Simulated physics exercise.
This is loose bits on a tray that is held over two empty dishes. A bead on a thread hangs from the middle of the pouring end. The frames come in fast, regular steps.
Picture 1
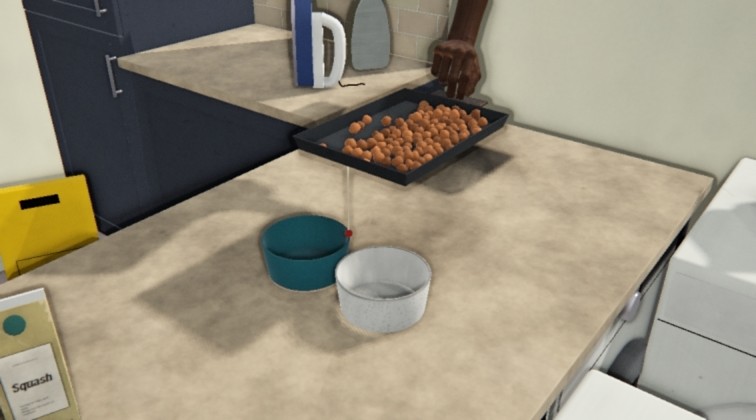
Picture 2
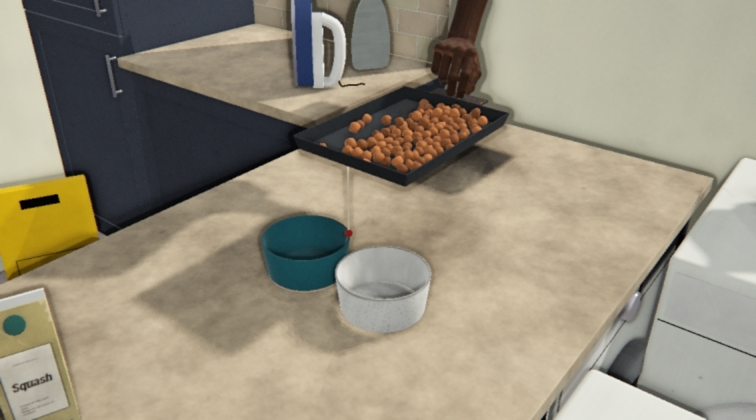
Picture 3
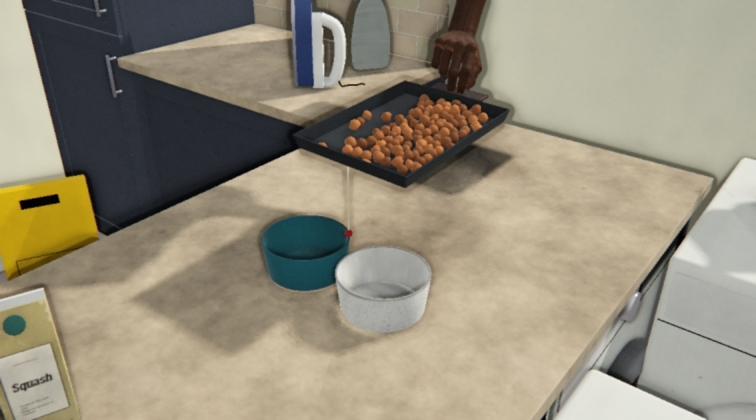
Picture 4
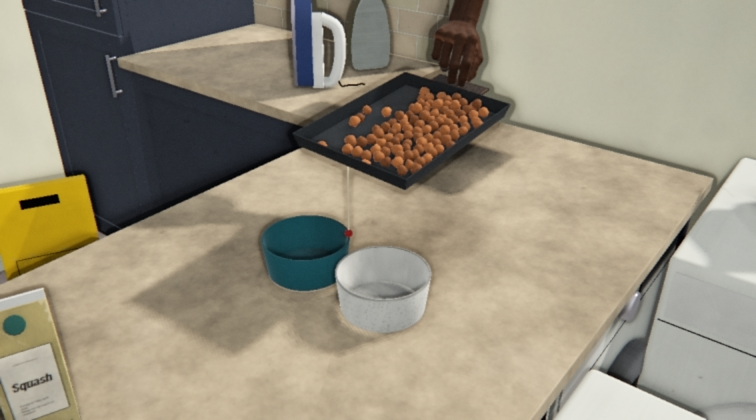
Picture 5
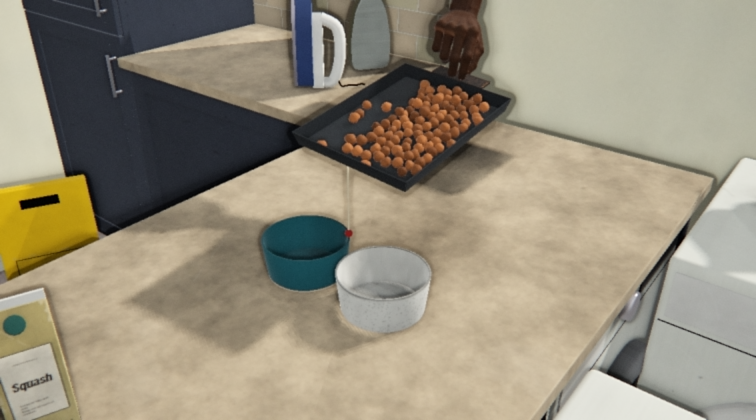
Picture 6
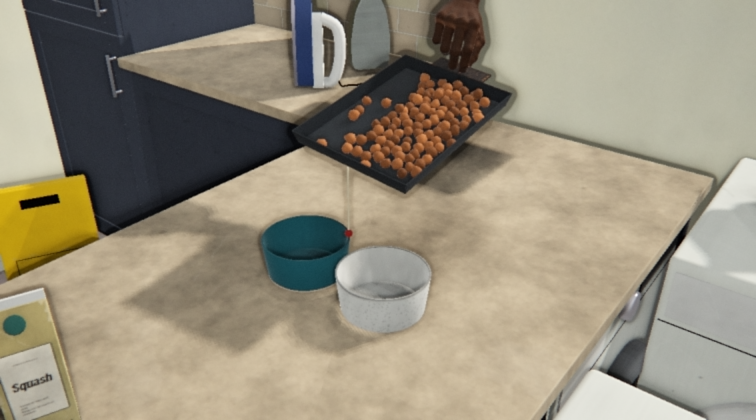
A dark tray of hazelnuts tilting slightly above two empty dishes on a kitchen counter, a hand raised behind it.
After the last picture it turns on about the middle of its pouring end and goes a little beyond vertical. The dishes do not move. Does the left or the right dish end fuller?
More goes to the right-hand dish.
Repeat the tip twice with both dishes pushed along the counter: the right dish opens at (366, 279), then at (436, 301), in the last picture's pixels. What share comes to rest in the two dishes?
In turn 70 and 70 in a hundred.
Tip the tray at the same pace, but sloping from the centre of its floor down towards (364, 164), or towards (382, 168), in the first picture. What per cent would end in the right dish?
In turn 40 and 70 in a hundred.
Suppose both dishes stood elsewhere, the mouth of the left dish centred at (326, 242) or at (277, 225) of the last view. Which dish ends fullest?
In turn: The right-hand dish; the right one.
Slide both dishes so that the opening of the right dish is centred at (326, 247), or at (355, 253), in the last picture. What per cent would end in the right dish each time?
Near 0 % and 30 %.
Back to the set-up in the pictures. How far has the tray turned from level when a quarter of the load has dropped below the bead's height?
At about 90°.
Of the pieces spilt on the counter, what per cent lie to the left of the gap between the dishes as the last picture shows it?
It comes to 40 per cent or so.
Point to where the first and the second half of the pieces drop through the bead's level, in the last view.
At about (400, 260), then at (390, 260).
Shortly afterwards, tray tipped steeply; all but a few on the tray; only a few outside both; only a few in the air.
Next, tray tipped right over; a little on the tray; the bulk in the right dish; a little outside both; a little in the air.
Some moments later, tray tipped past a quarter turn; the bulk in the right dish; a little outside both.
In the end, tray tipped past a quarter turn; the bulk in the right dish; none at all in the left dish; a little outside both.
